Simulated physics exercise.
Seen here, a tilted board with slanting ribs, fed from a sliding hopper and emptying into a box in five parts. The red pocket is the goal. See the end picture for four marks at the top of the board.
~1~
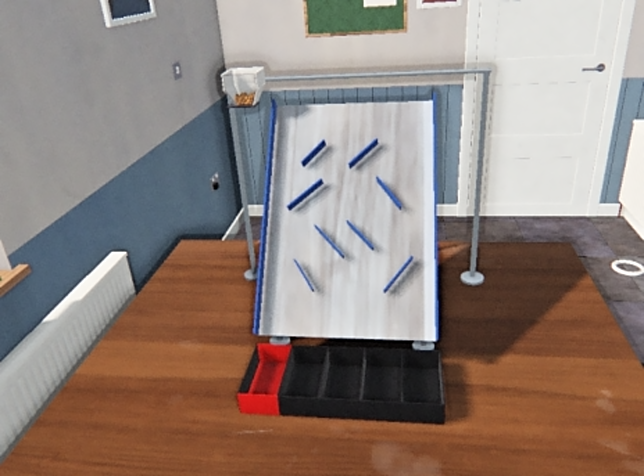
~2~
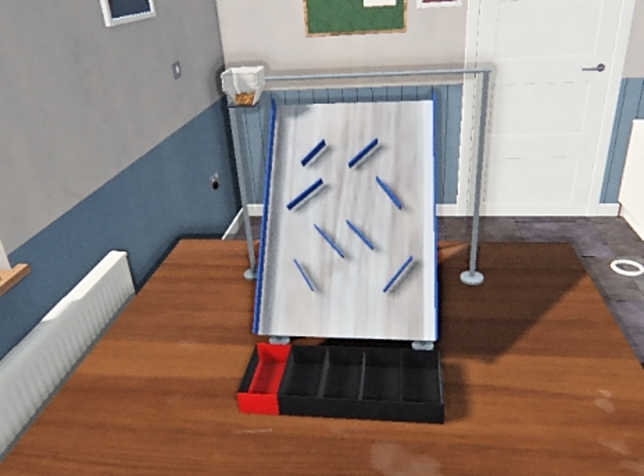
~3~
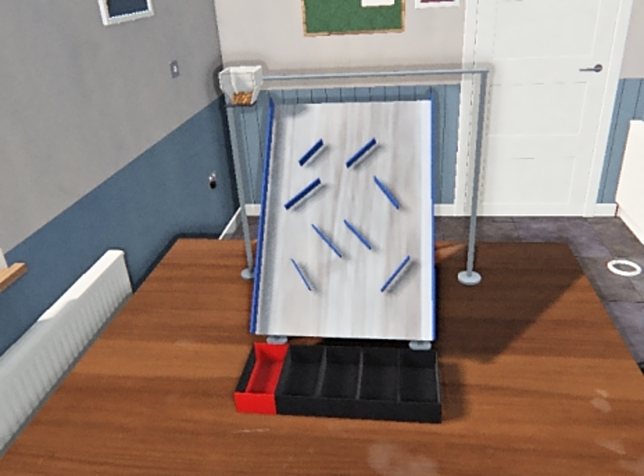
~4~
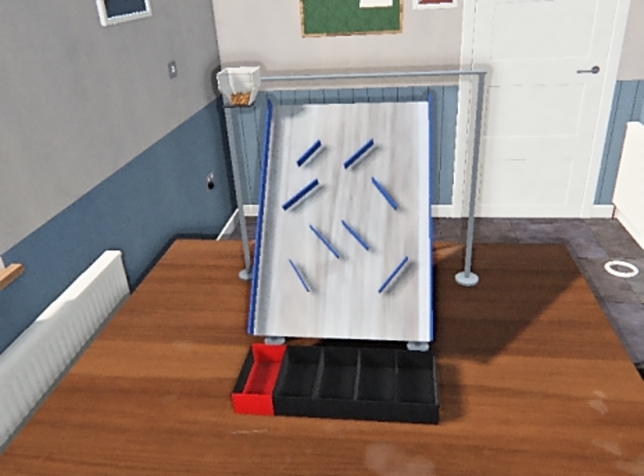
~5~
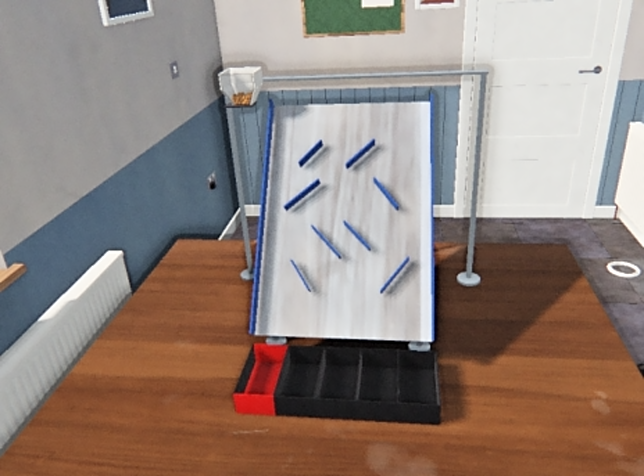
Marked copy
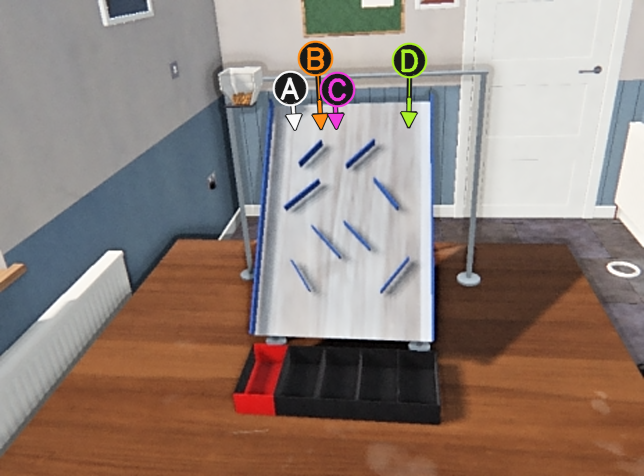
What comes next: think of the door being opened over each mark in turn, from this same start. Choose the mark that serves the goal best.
Go for A.
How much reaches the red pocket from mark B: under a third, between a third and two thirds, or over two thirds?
Mark B gives between a third and two thirds.
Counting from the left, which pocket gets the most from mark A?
The first.
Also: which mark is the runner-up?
Mark B.
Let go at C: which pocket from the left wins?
It is the fourth one.
On the marked copy, mark A meets the board at (294, 124); mark B meets the board at (320, 123); mark C meets the board at (336, 123); mark D meets the board at (408, 121).
With A, the larger part in the red pocket, roughly a quarter outside the box.
With B, roughly half in the red pocket, roughly a third in other pockets, roughly a quarter outside the box.
With C, about a tenth in the red pocket, the larger part in other pockets, about a tenth outside the box.
With D, not one piece in the red pocket, the larger part in other pockets, about a tenth outside the box.
